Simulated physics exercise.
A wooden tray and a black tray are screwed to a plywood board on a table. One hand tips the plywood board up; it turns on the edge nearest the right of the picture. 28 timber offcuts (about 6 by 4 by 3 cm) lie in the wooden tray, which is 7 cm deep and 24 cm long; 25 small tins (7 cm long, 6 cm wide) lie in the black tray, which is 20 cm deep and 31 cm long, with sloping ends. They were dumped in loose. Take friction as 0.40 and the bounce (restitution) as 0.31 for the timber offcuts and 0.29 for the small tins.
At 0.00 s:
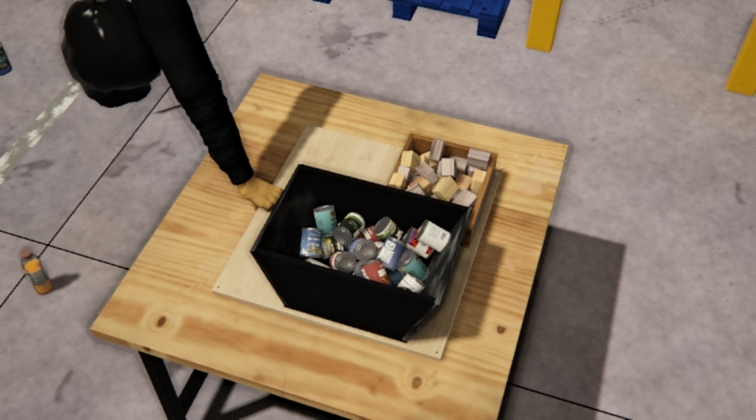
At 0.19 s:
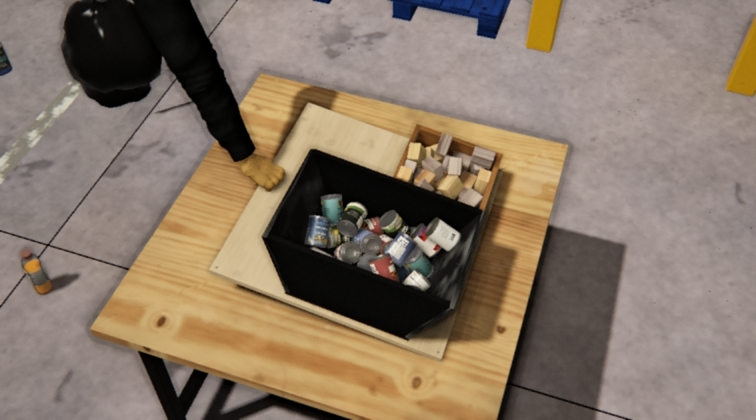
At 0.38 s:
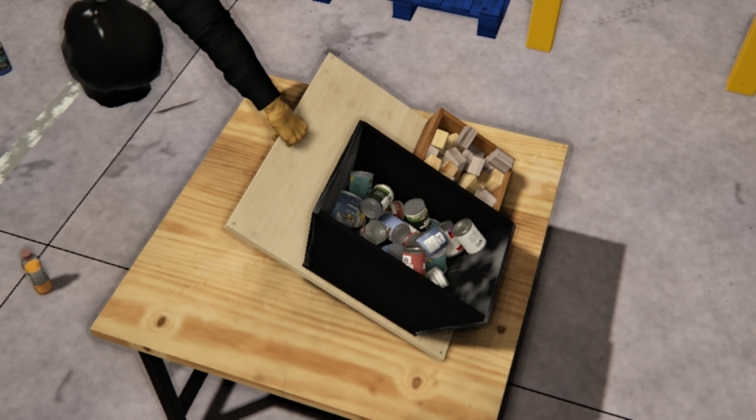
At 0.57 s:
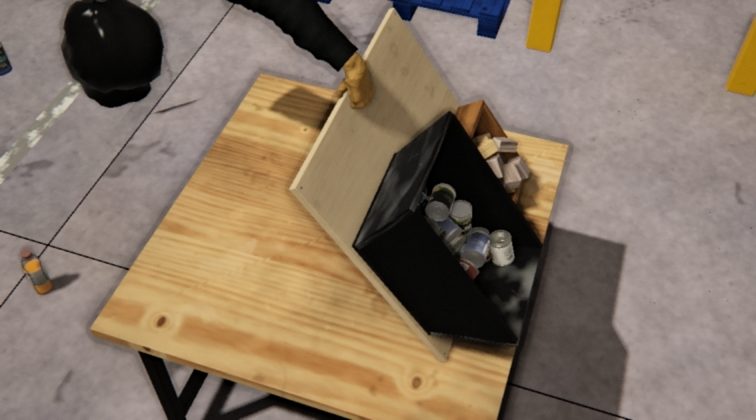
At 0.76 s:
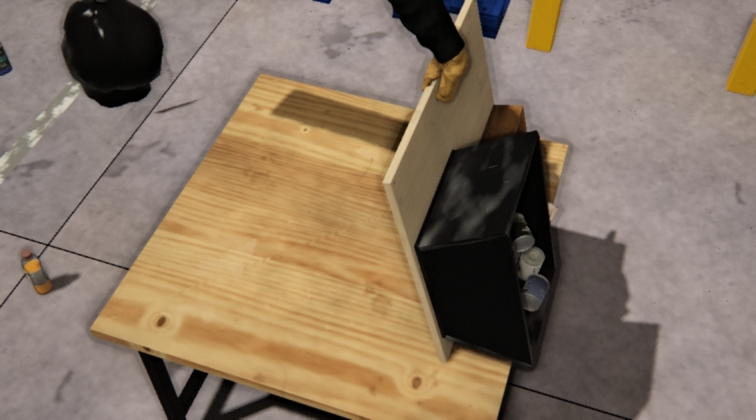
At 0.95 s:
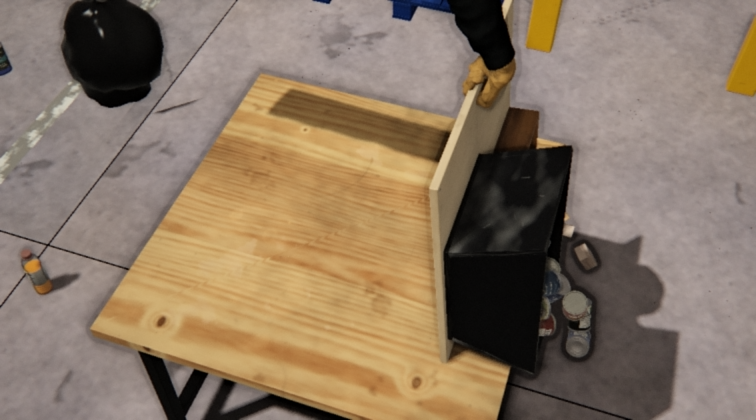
The footage shows a gloved hand lifting the left side of a plywood board on a table, steadily tilting its black tray of tins and wooden tray of blocks rightward until the board is nearly upright and several items have dropped out.
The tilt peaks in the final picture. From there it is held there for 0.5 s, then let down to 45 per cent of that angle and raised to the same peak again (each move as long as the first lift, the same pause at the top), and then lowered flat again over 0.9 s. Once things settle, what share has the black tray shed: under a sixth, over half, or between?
Out of the black tray go upwards of half of the small tins.
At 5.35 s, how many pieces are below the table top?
Roughly 30.
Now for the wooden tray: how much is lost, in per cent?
Lost: Wooden tray 40 per cent.
After 1.65 s, tilt 79°; 10 of 28 out of the wooden tray and 16 of 25 out of the black tray.
After 2.53 s, tilt 40°; 10 of 28 out of the wooden tray and 18 of 25 out of the black tray.
After 3.77 s, tilt 84°; 10 of 28 out of the wooden tray and 19 of 25 out of the black tray.
Final count (at 5.35 s), 10 of 28 out of the wooden tray and 21 of 25 out of the black tray. Asked share, 21 of 25, 84 per cent.
